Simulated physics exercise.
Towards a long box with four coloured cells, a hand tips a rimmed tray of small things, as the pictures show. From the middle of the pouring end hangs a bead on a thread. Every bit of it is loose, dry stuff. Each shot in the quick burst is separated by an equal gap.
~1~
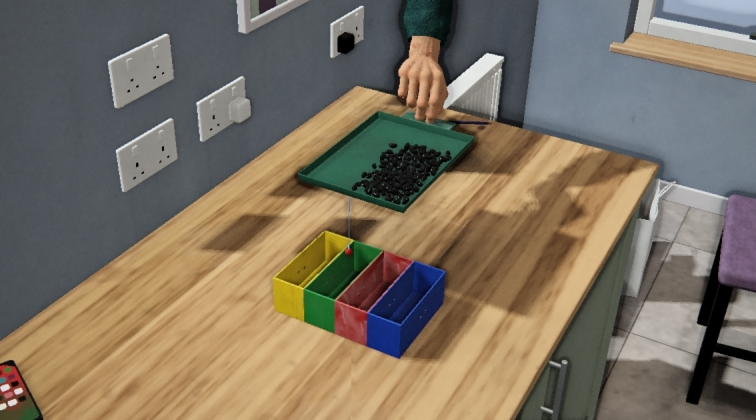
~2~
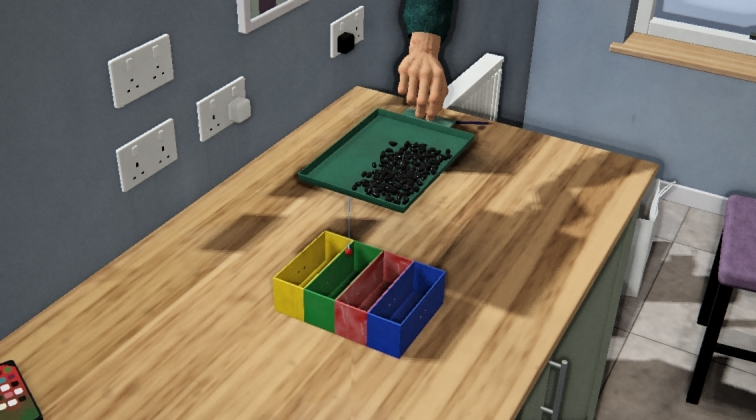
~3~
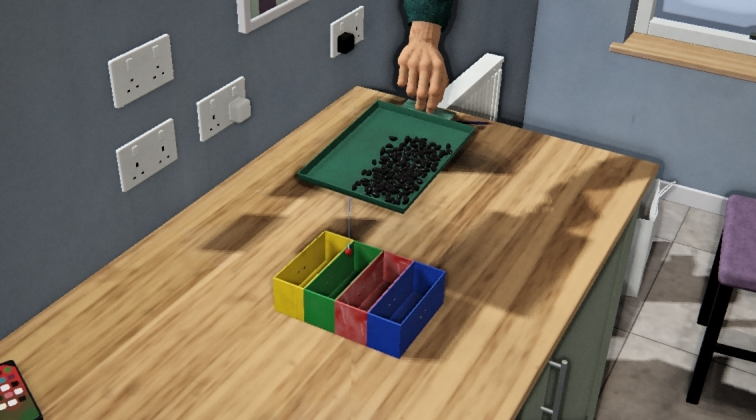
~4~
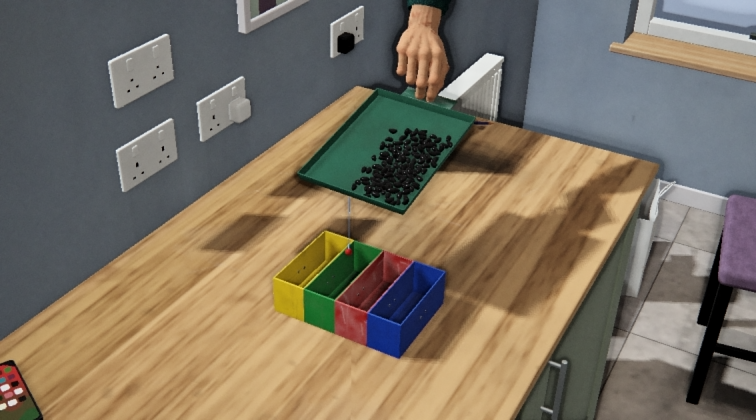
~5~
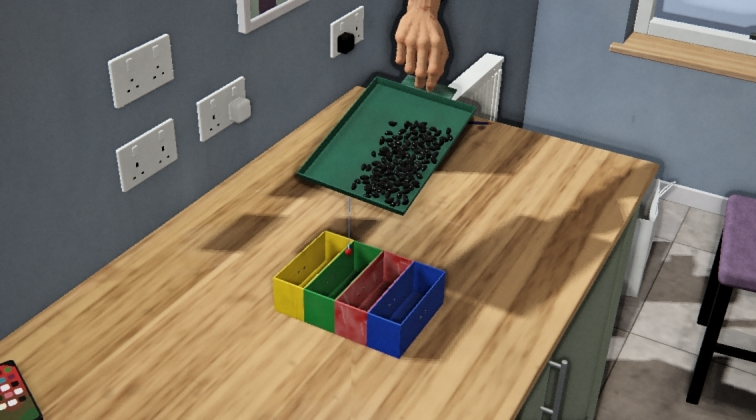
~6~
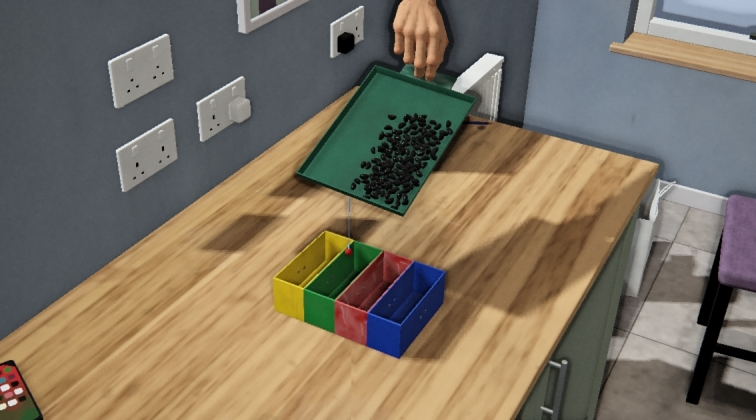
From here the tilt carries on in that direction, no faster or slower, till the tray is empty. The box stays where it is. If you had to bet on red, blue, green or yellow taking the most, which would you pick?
I would pick red.
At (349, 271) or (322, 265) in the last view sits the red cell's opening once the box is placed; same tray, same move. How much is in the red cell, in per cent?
Trial 1 around 30 percent, trial 2 around 10 percent.
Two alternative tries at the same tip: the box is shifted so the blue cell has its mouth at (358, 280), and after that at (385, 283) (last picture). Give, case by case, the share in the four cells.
First case 50 in a hundred, second case 100 in a hundred.
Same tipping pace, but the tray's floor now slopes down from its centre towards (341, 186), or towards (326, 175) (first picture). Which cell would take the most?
In order, it comes out as the cell in yellow and that yellow cell.
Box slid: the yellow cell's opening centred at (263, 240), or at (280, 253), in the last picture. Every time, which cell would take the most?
The blue one, then the cell in blue.
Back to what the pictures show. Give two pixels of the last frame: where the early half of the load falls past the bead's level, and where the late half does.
Roughly (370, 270) first, then roughly (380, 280).
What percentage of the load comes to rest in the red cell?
It works out at some 50 %.
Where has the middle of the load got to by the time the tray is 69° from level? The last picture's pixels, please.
In the last view, the load is centred near (385, 181).
Just after the last frame, tray tipped steeply; almost all on the tray; about a tenth falling or outside the box.
A moment on, tray tipped past a quarter turn; roughly a third on the tray; roughly a quarter in the red cell; about a tenth in the blue cell; about a tenth in the green cell; just a few in the yellow cell; roughly a quarter falling or outside the box.
Further on, tray tipped past a quarter turn; roughly half in the red cell; roughly a quarter in the green cell; roughly a quarter in the blue cell; about a tenth in the yellow cell; just a few falling or outside the box.
When it is over, tray tipped past a quarter turn; roughly half in the red cell; roughly a quarter in the green cell; roughly a quarter in the blue cell; about a tenth in the yellow cell; just a few outside the box.
